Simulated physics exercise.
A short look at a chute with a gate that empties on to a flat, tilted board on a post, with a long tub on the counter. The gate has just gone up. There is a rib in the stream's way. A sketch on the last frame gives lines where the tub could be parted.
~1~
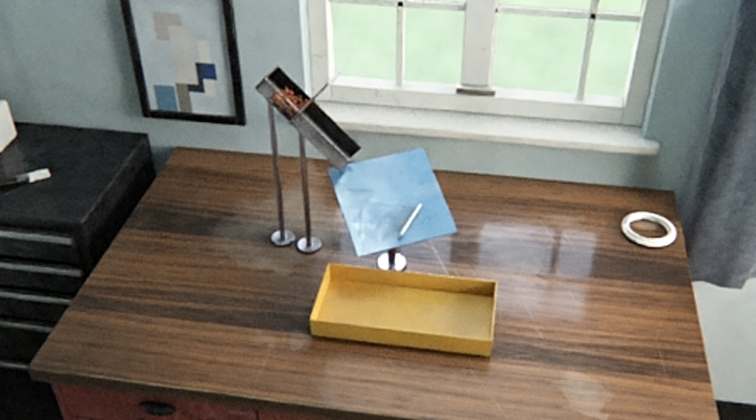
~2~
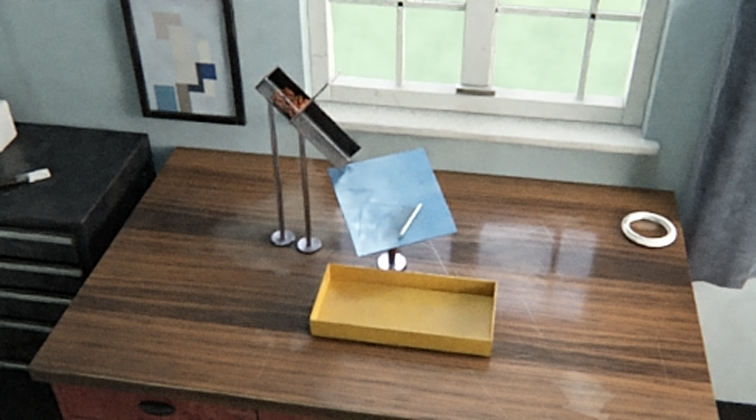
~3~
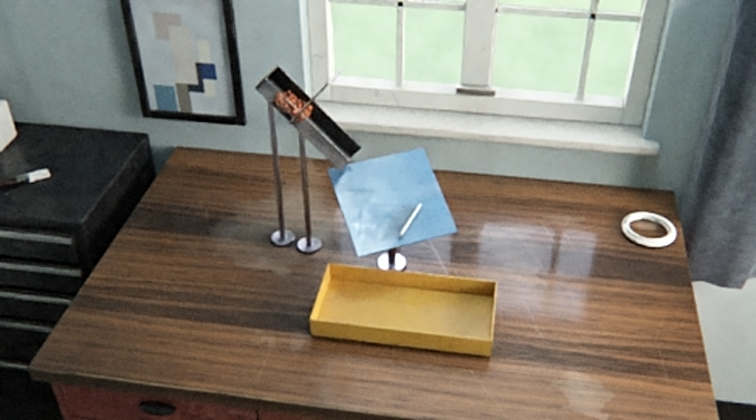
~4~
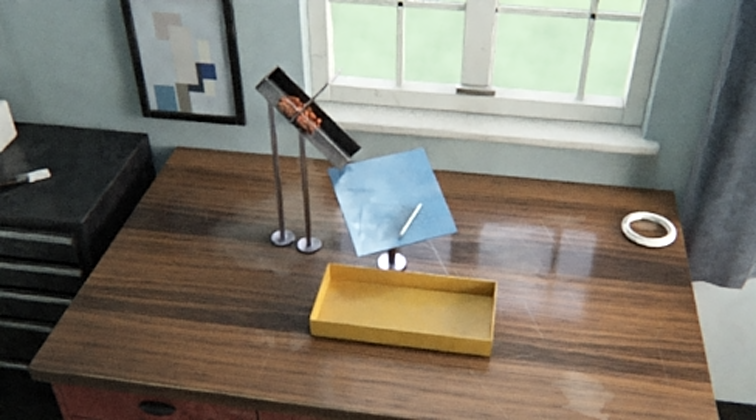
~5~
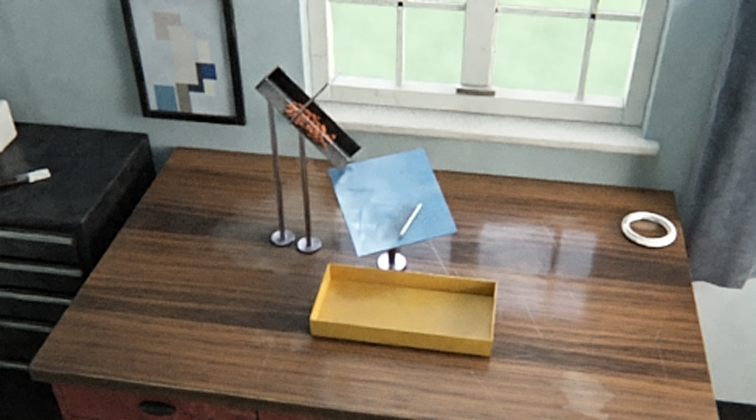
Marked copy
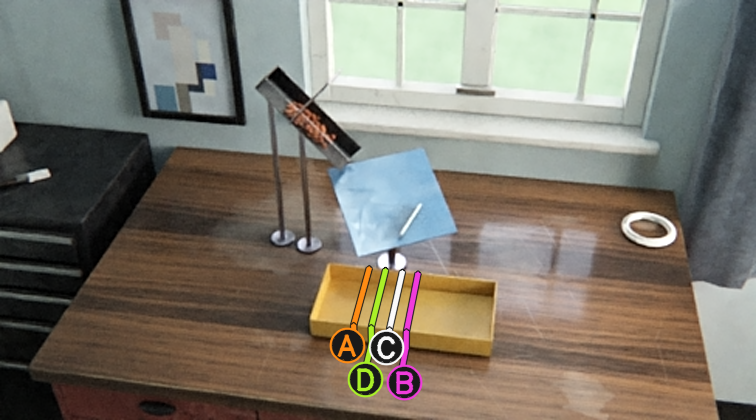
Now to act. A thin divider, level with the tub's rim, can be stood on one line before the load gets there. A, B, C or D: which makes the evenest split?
Line C does it best.
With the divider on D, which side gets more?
The right side.
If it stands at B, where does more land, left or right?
Left.
On the marked copy, line A crosses the front rim at (353, 324); line B crosses the front rim at (406, 330); line C crosses the front rim at (389, 328); line D crosses the front rim at (371, 326).
With A, of what is caught, none on the left of the divider, all on the right.
With B, of what is caught, nearly all on the left of the divider, a small part on the right.
With C, of what is caught, about two thirds on the left of the divider, about a third on the right.
With D, of what is caught, a stray few on the left of the divider, nearly all on the right.
